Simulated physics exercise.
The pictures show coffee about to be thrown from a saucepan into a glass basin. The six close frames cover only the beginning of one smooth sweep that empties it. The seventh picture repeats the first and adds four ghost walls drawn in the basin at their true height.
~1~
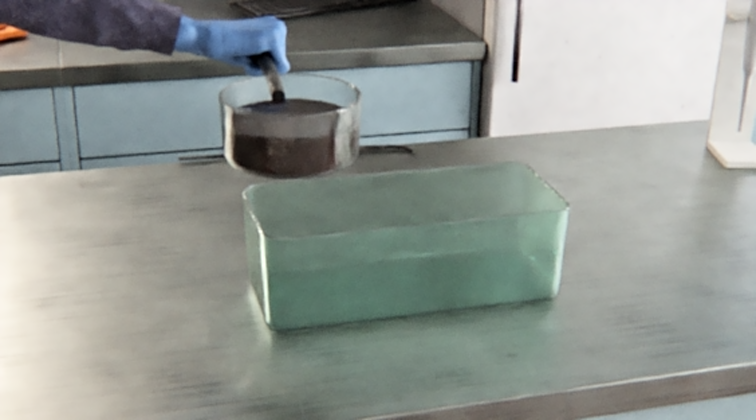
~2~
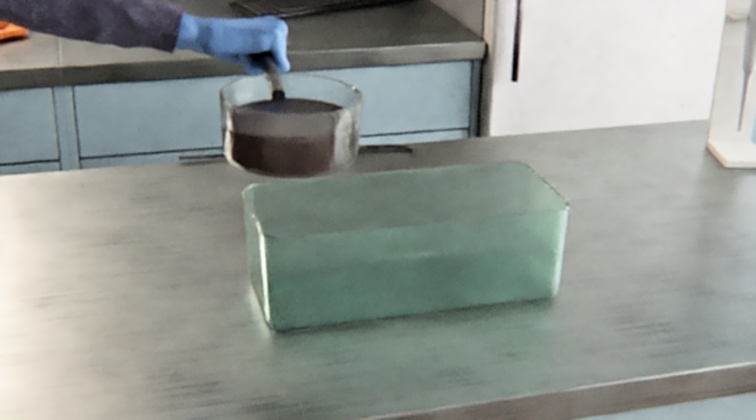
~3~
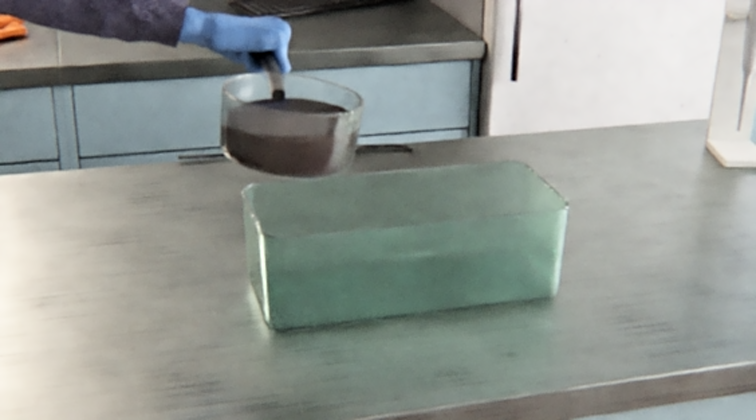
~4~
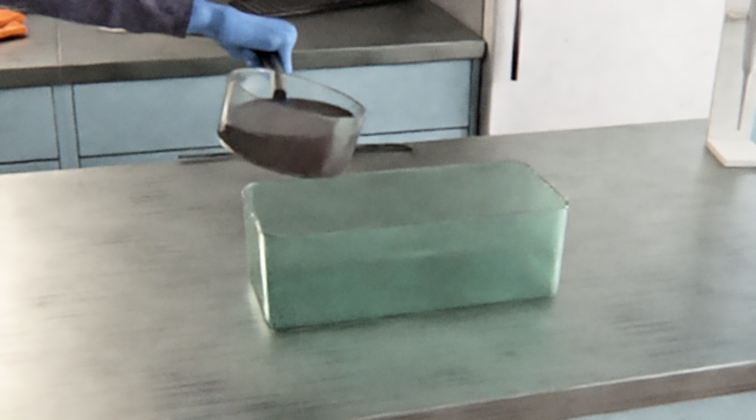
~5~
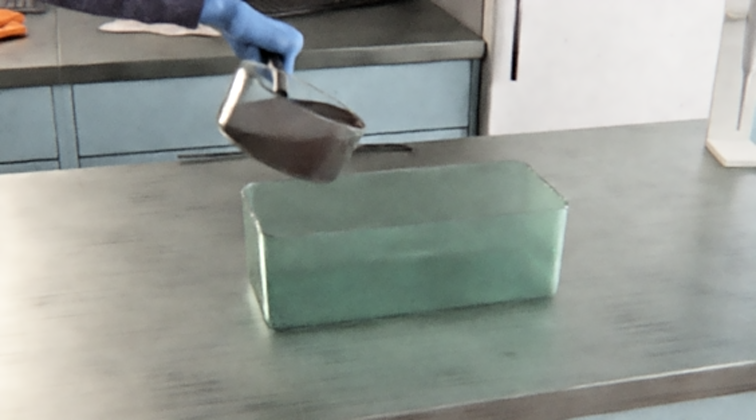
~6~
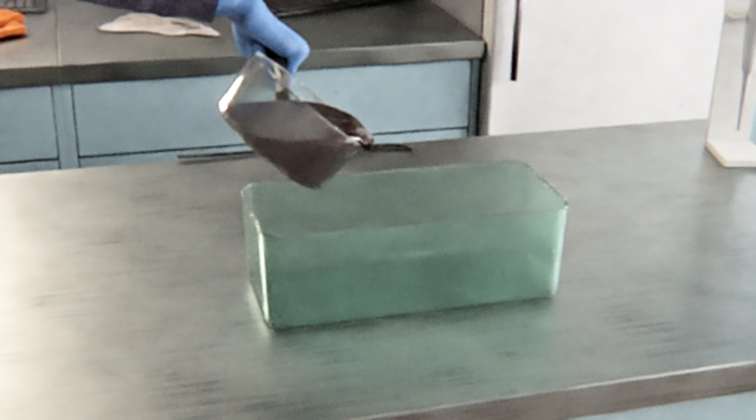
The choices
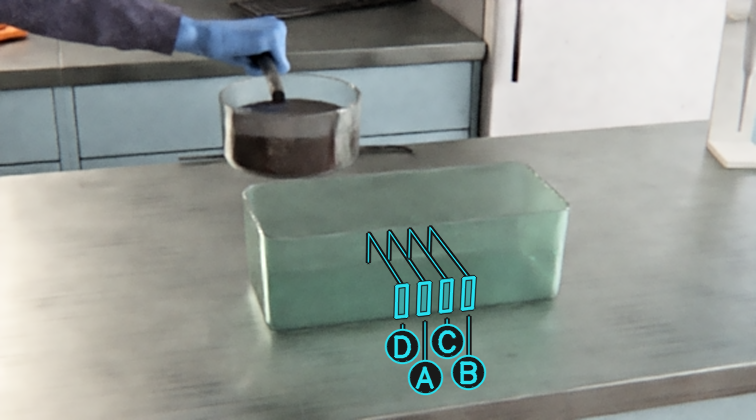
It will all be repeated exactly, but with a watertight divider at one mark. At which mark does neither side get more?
Best: D.
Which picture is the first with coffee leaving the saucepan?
In picture 6.
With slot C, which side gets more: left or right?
More ends on the left.
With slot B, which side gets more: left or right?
More ends on the left.
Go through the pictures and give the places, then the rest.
In the first frame, upright, lip at (356, 89); basin from (266, 331) to (557, 295); nothing has left yet.
In the second frame, upright, lip at (357, 91); nothing has left yet.
In the third frame, tipped about 8°, lip at (359, 96); nothing has left yet.
In the fourth frame, tipped about 16°, lip at (361, 106); nothing has left yet.
In the fifth frame, tipped about 28°, lip at (362, 120); nothing has left yet.
In the sixth frame, tipped about 42°, lip at (359, 136); coffee is over the lip, down to (364, 144).
On the marked copy, A at (425, 321); B at (468, 316); C at (447, 319); D at (402, 324).
With A, about 77 % ends left of the wall and 22 % right of it.
With B, about 86 % ends left of the wall and 12 % right of it.
With C, about 90 % ends left of the wall and 8 % right of it.
With D, about 47 % ends left of the wall and 52 % right of it.
